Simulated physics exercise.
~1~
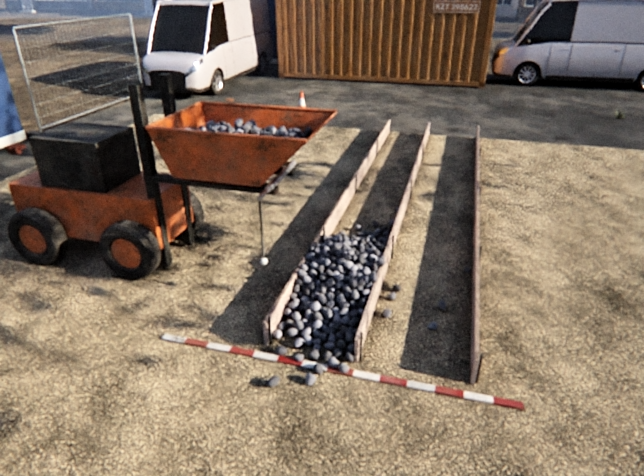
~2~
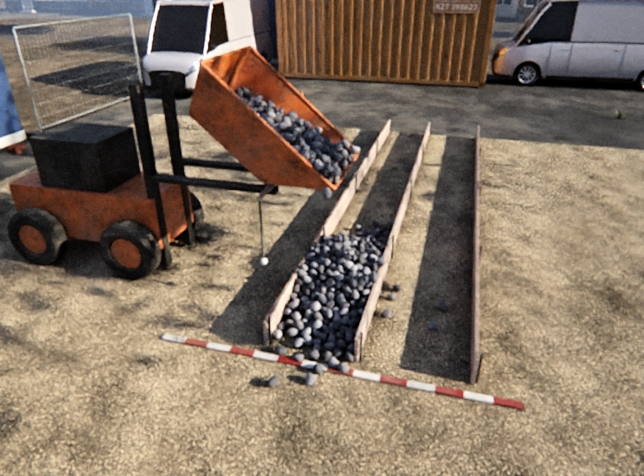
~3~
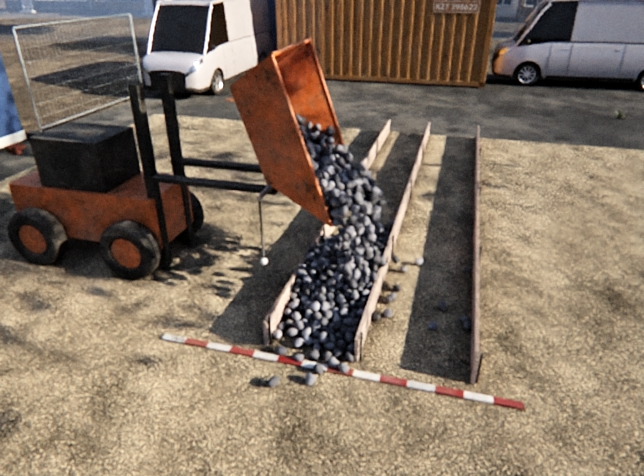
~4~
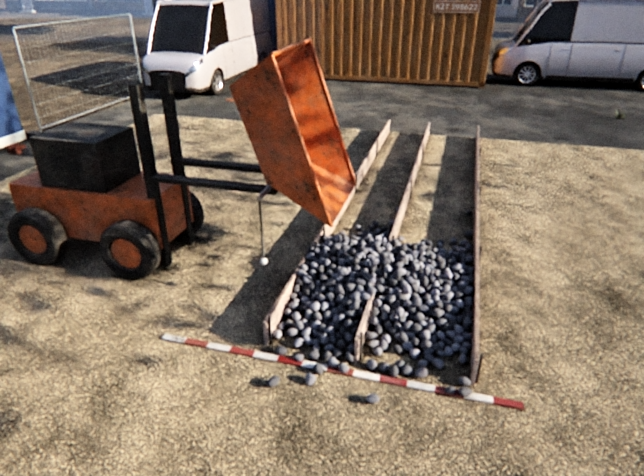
Orange forklift skip tipping in two stages, pouring grey stones onto an earlier pile and over the middle plank into the far bay.
